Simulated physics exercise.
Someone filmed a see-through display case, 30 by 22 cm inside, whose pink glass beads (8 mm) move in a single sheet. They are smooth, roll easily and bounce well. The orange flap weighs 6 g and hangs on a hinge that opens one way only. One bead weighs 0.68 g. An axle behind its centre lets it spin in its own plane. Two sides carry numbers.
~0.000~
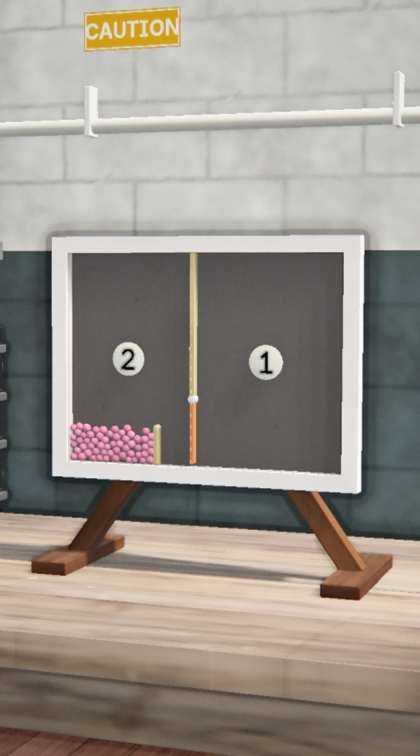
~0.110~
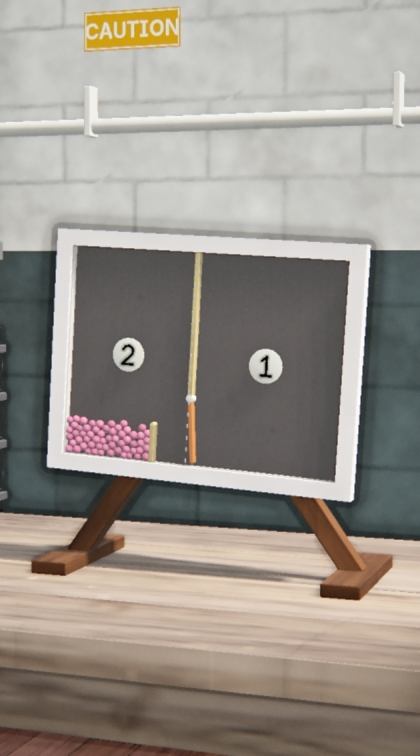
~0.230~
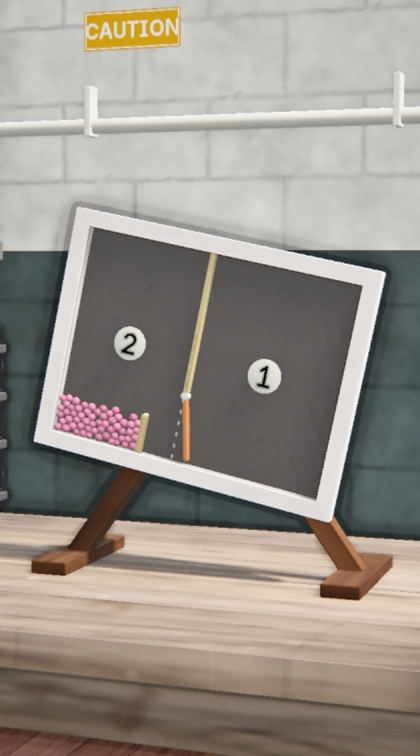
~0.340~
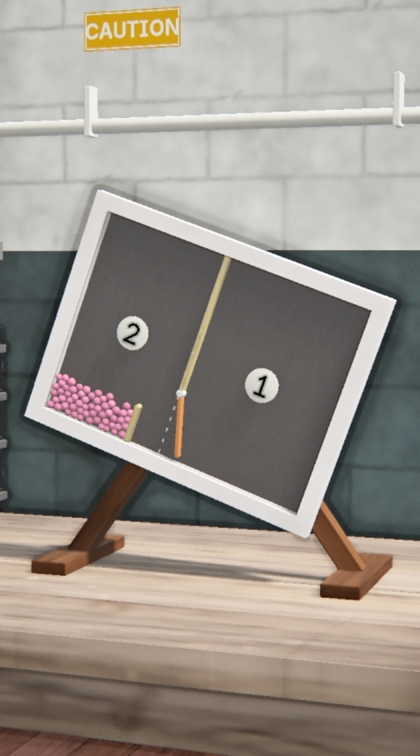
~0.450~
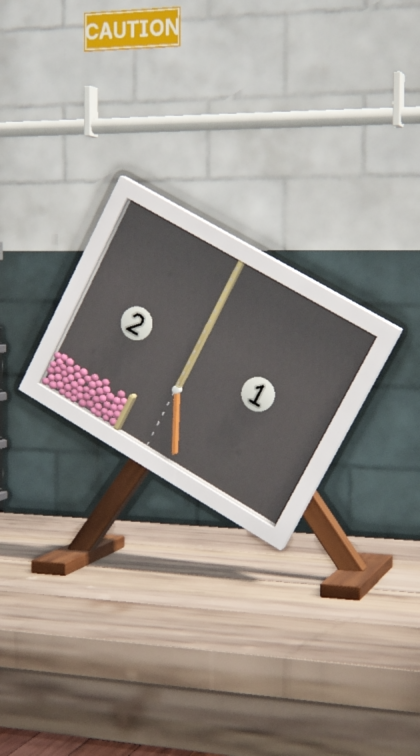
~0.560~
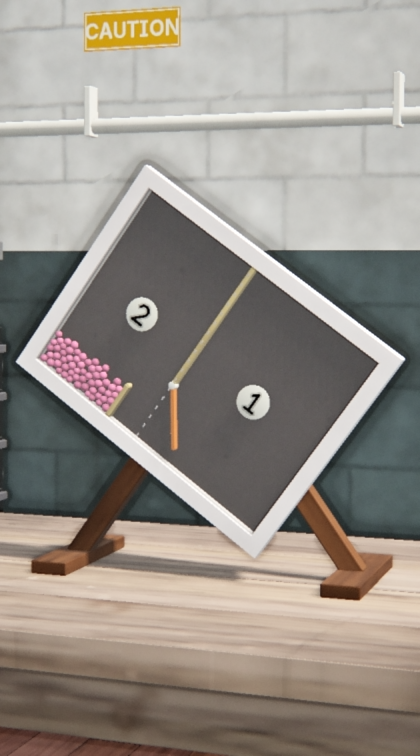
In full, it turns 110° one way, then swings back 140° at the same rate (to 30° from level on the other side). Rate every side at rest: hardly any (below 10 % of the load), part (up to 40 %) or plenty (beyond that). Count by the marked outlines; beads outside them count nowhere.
No. 1: Plenty; no. 2: Hardly any.
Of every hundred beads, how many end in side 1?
About 100 per cent.
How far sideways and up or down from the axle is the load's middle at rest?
Some 9 cm right and 6 cm below.
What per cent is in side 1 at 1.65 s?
Roughly 45 per cent.
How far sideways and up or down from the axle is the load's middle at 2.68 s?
Some 2 cm right and 13 cm below.
By 1.65 s, it stands 110° clockwise; the beads' middle is in line with and 5 cm below the centre; no. 1, 45 %, no. 2, 55 %; orange flap open 76°.
By 2.68 s, it stands 40° clockwise; the beads' middle is 2 cm right of and 13 cm below the centre; no. 1, 95 %, no. 2, 5 %; orange flap open 51°.
By 3.70 s, it stands 30° anticlockwise; the beads' middle is 9 cm right of and 6 cm below the centre; no. 1, 100 %; orange flap shut.
All still by 4.3 s, it stands 30° anticlockwise; no. 1, 100 %, no. 2, 0 %; orange flap shut.
